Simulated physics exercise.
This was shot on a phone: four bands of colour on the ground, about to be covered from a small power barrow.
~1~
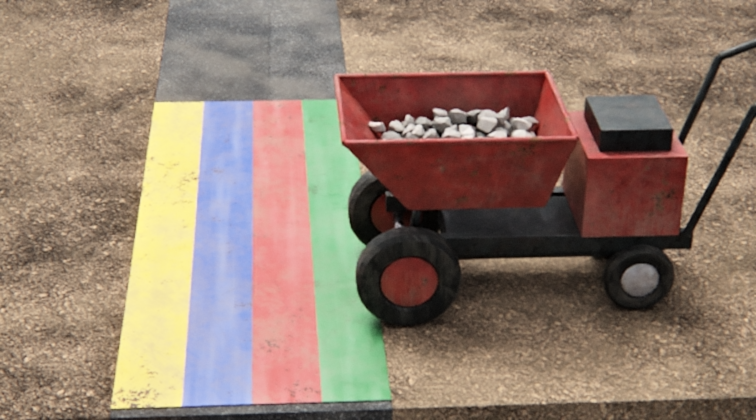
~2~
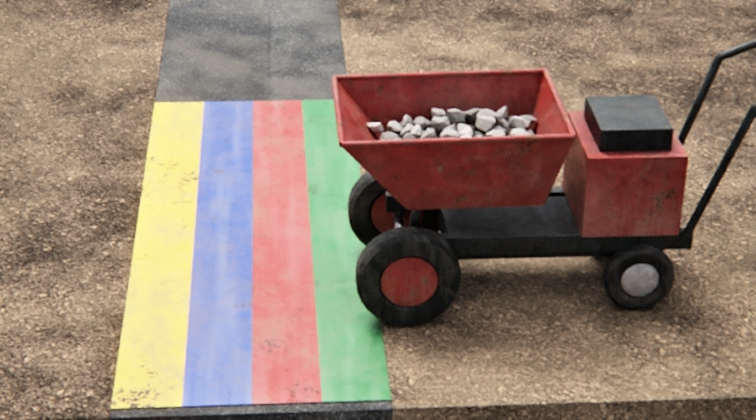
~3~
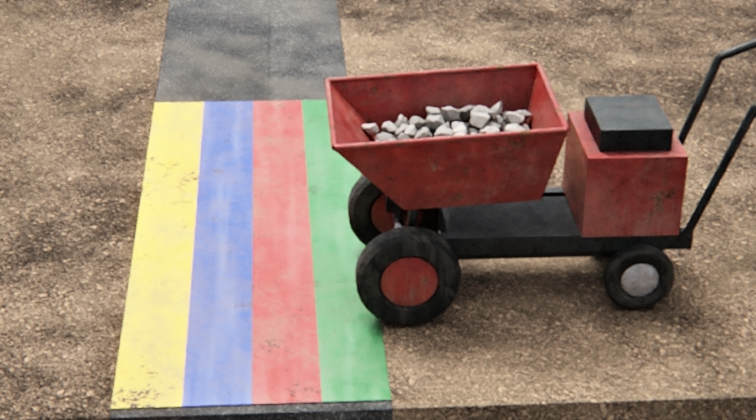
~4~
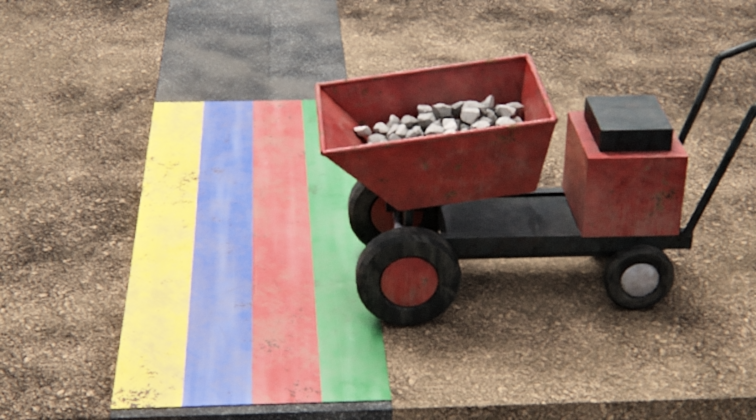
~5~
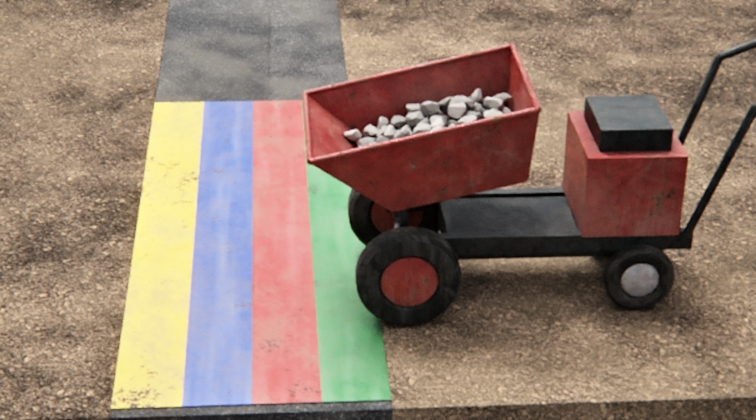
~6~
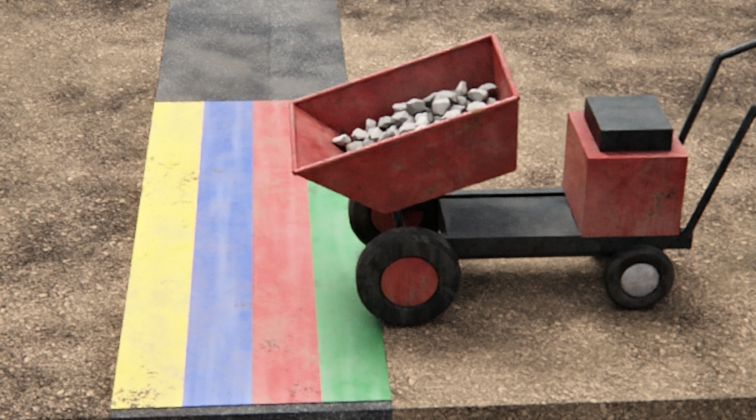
A red skip full of broken grey stones sits level on a small power barrow, beside yellow, blue, red and green strips on the ground. The skip starts to tilt barely to the left, then its right end rises steadily until it is clearly tipped, its lip lower over the strips.
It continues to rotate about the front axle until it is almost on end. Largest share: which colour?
Colour: Blue.
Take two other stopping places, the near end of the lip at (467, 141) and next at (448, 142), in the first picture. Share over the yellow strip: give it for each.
In order, 0 % followed by 0 %.
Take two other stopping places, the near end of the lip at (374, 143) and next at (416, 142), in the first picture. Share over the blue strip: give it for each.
The first gives 40 %, the second 20 %.
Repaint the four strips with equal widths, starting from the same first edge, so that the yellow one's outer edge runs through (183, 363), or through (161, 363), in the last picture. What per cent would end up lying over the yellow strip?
In order, 30 % and 30 %.
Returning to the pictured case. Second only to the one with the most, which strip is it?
Second place goes to the strip in yellow.
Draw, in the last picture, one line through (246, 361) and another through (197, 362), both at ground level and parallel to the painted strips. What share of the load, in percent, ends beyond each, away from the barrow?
Near 70 % and near 40 %, in that order.
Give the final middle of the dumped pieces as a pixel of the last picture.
Around (192, 282).
Soon after the last picture, skip tipped steeply; all in the skip.
A little later, skip tipped right over; most in the skip; a small part over the blue strip.
Later still, skip tipped right over; about a third in the skip; about a third over the blue strip; about a quarter over the yellow strip; a small part off the paint.
At rest, skip tipped right over; about a third in the skip; none over the green strip; a stray few over the red strip; about a third over the blue strip; about a quarter over the yellow strip; a small part off the paint.
